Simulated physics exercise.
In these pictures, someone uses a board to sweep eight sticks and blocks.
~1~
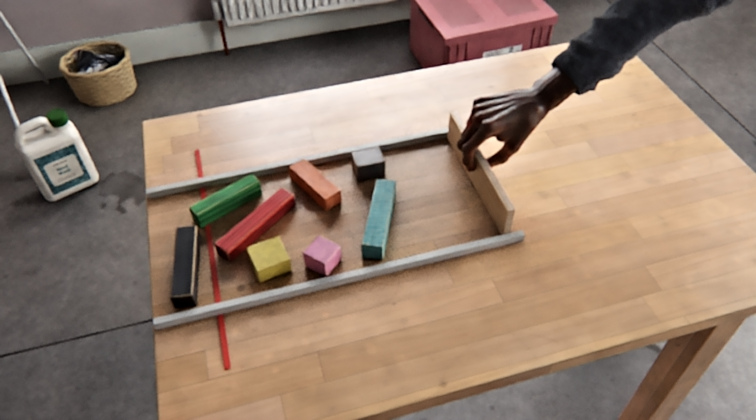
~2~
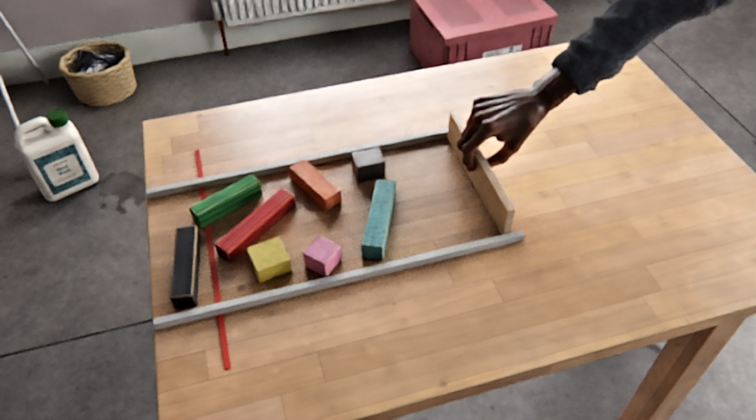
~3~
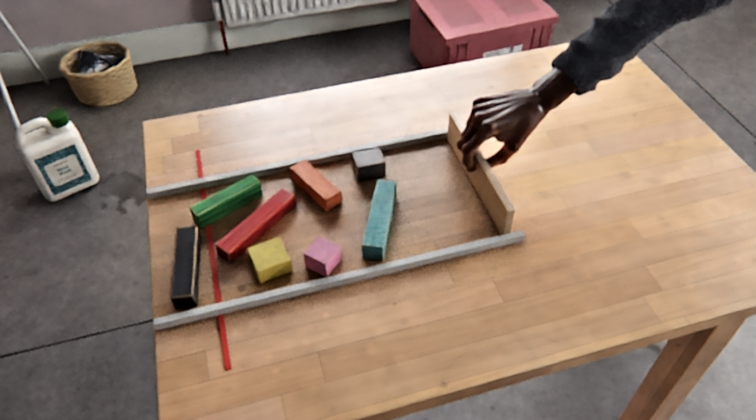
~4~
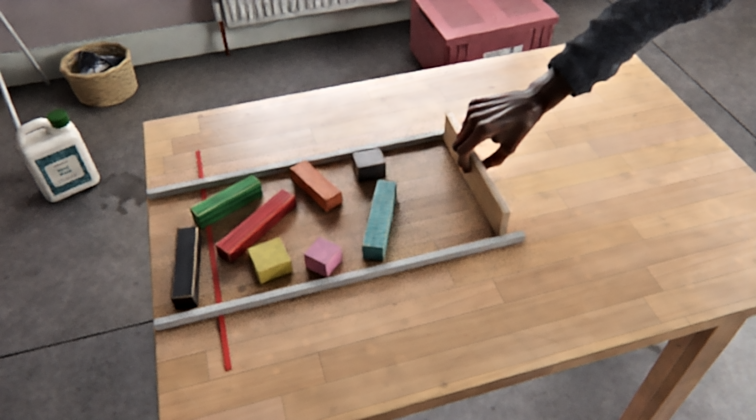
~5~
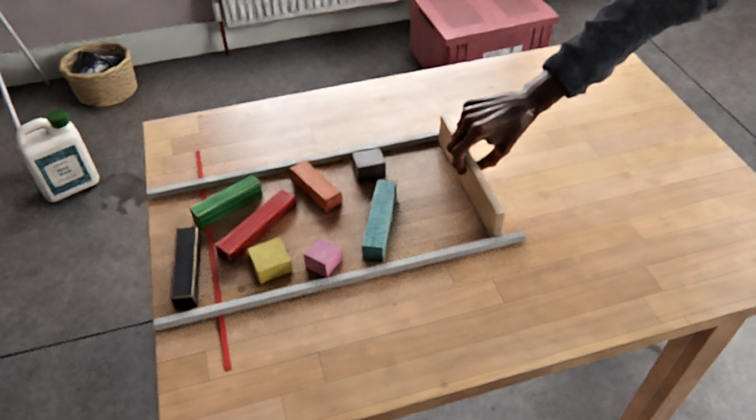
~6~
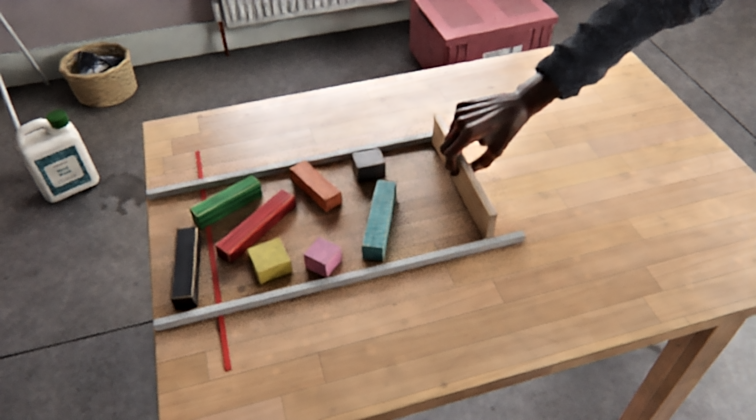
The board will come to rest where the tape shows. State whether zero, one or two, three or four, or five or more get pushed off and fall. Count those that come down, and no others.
Odds are the fallen group will hold three or four.
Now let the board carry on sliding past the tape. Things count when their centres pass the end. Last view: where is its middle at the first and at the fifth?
First around (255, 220), then around (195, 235).
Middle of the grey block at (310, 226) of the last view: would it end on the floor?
In that case it keeps its place.
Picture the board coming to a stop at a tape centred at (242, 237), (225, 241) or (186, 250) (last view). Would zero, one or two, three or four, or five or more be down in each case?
Counts for the three tries are just one or two, three or four and 5 or more.
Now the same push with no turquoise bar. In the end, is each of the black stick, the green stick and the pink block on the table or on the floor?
Taking them one by one, the black stick drops away, the green stick drops away and the pink block holds its spot.
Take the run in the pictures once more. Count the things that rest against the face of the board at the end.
It's touching 2 at the end.
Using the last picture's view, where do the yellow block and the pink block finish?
The yellow block comes to rest close to (161, 271), while the pink block rests close to (172, 297).
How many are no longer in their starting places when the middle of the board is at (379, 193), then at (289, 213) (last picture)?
At the first place 2, at the second 8.
Soon after, none off yet; black stick at rest near (187, 266); green stick at rest near (227, 202); red stick at rest near (257, 225).
After that, none off yet; black stick at rest near (185, 267); green stick moving near (220, 204); red stick displaced a little near (232, 238).
And then, none off yet; black stick displaced a little near (141, 273); green stick displaced about its own width near (158, 217); red stick displaced about its own width near (170, 251).
In the end, the number that fall off is three or four; gone, red stick, green stick and black stick.
